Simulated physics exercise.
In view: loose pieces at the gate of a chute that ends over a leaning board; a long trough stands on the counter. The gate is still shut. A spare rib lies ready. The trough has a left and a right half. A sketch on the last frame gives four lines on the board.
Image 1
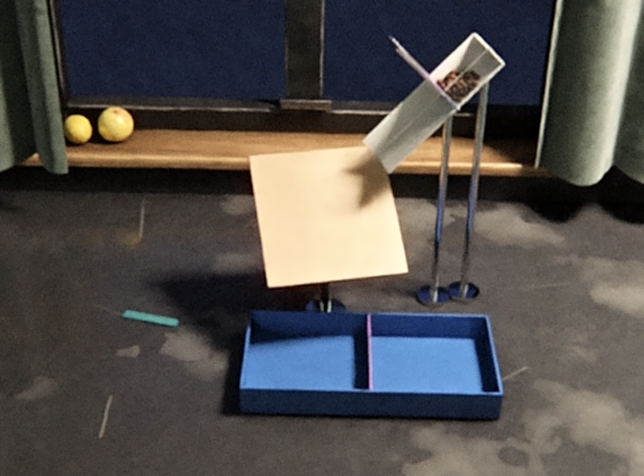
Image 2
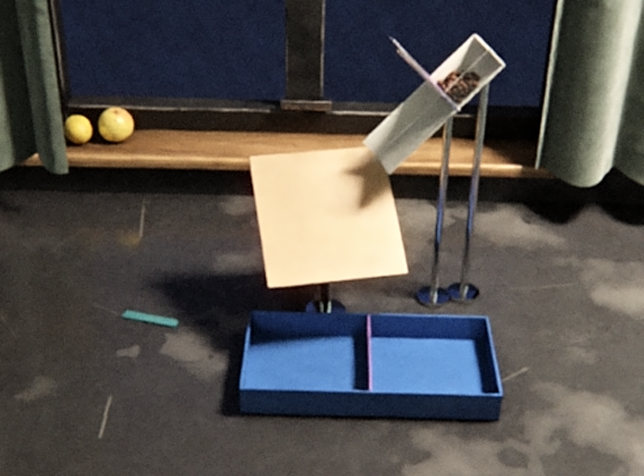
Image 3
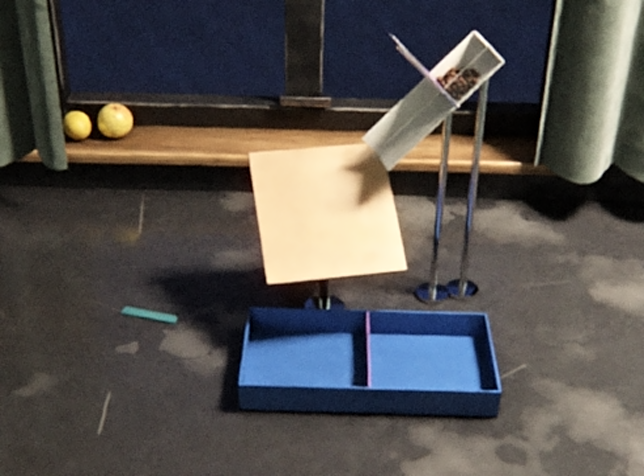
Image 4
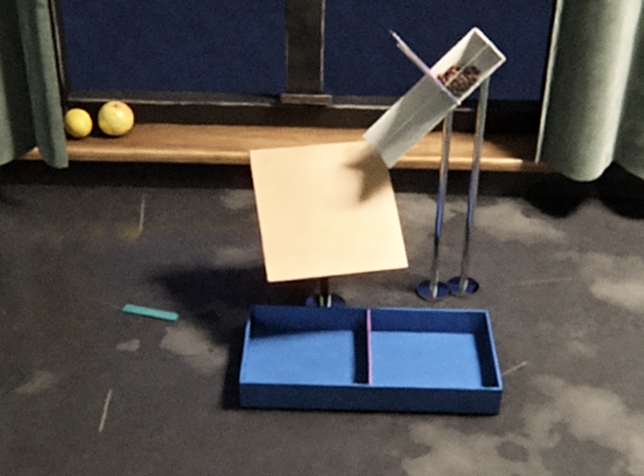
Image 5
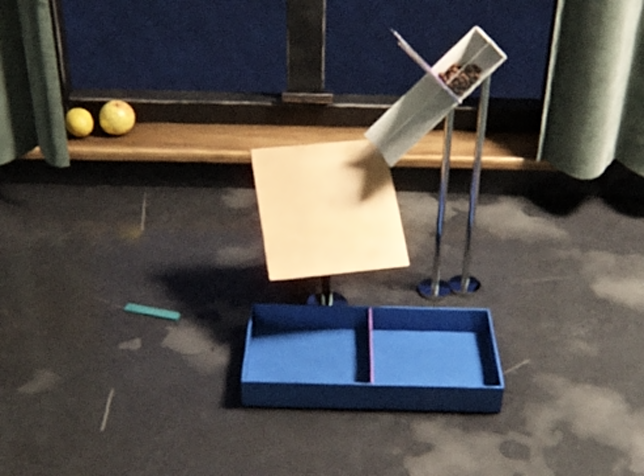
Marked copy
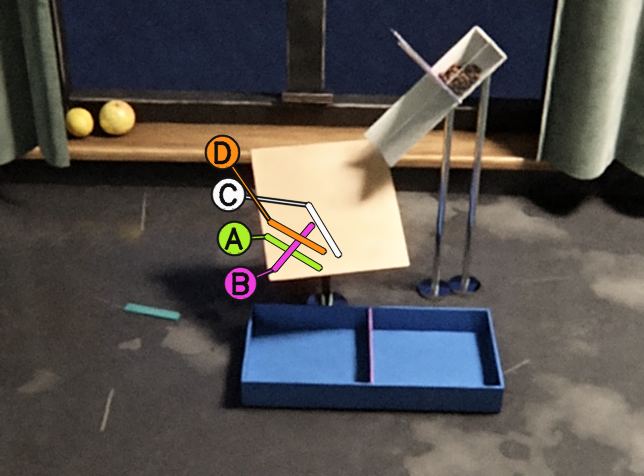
A long blue trough with two halves sat on the dark counter below a tilted pale board and a raised chute holding small brown pieces, and nothing moved apart from the view shifting very slightly.
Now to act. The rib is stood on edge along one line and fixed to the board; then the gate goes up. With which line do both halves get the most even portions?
C.
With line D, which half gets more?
The left half.
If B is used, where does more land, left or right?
More lands on the left.
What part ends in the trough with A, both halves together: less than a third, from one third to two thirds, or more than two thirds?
It is more than two thirds.
On the marked copy, line A from (267, 236) to (319, 267); line B from (311, 225) to (274, 268); line C from (308, 205) to (338, 254); line D from (270, 222) to (323, 251).
If A is chosen, of what is caught, all but a few in the left half, a small share in the right.
If B is chosen, of what is caught, all but a few in the left half, a small share in the right.
If C is chosen, of what is caught, close to half in the left half, close to half in the right.
If D is chosen, of what is caught, the bulk in the left half, a small share in the right.
